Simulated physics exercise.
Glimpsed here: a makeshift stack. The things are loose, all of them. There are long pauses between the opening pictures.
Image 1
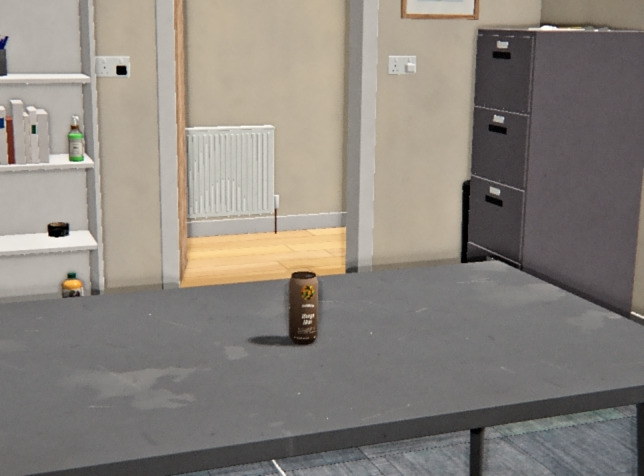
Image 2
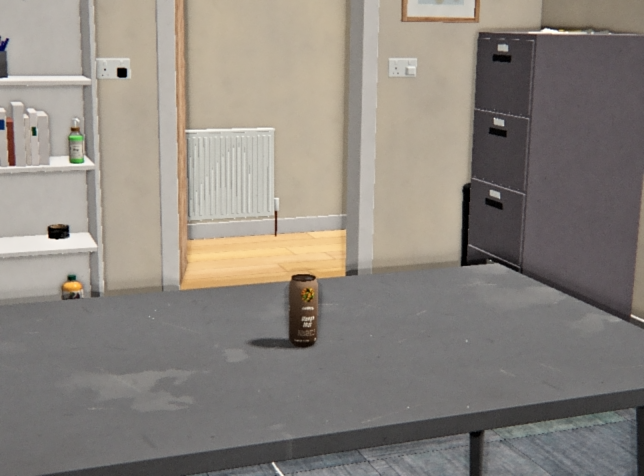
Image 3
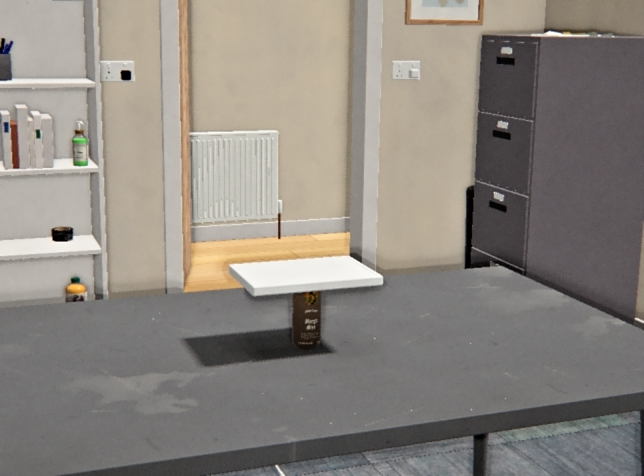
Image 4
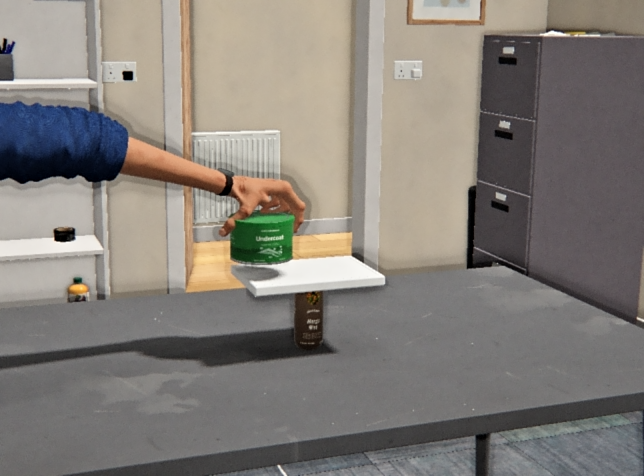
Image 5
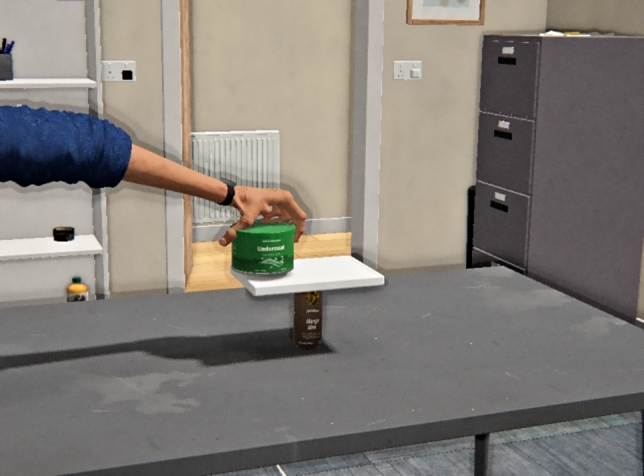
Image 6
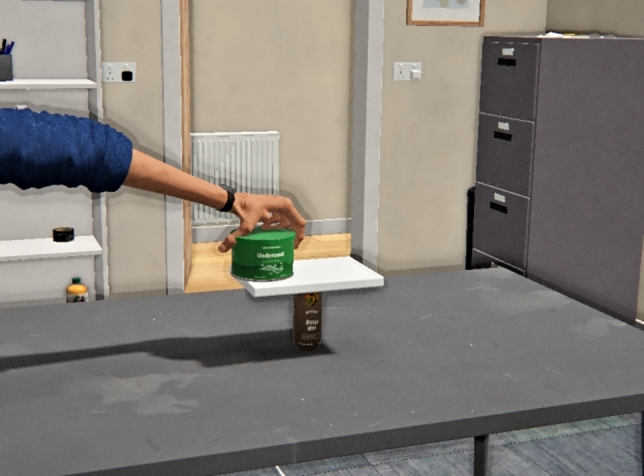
An arm in a dark blue sleeve reaches in from the left over a grey table, seen from slightly above in a room with white shelves, a radiator beyond a doorway and a dark filing cabinet. A brown can stands alone mid-table, then a white board lies across its top. The hand lowers a green tub onto the board's left side and keeps hold, while the view shifts slightly early on.
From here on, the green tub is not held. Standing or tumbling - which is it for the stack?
It ends up tumbling down.
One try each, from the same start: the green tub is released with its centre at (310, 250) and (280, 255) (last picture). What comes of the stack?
It stays steady first and tips over second.
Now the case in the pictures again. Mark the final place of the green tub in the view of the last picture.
It ends up close to (203, 327).
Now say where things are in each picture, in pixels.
In the first frame, the last thing is not in view yet; brown can (303, 308).
In the second frame, the last thing is not in view yet; brown can (303, 311).
In the third frame, the last thing is not in view yet; brown can (307, 314).
The fourth frame shows still above its spot; green tub (262, 237); brown can (309, 314).
The fifth frame shows still above its spot; green tub (263, 247); brown can (308, 313).
The sixth frame shows set down, still held; green tub (262, 254); brown can (308, 314).
Then, 0.30 s later than the last frame, green tub now fallen; white lid tilted by 61°.
Then, 0.40 s later than the last frame, white lid on its side.
Then, 0.70 s later than the last frame, white lid now fallen.
When it is over, fallen, white lid and green tub; brown can as before. End places, in pixels of the last picture, green tub near (203, 327). The stack loses its balance.
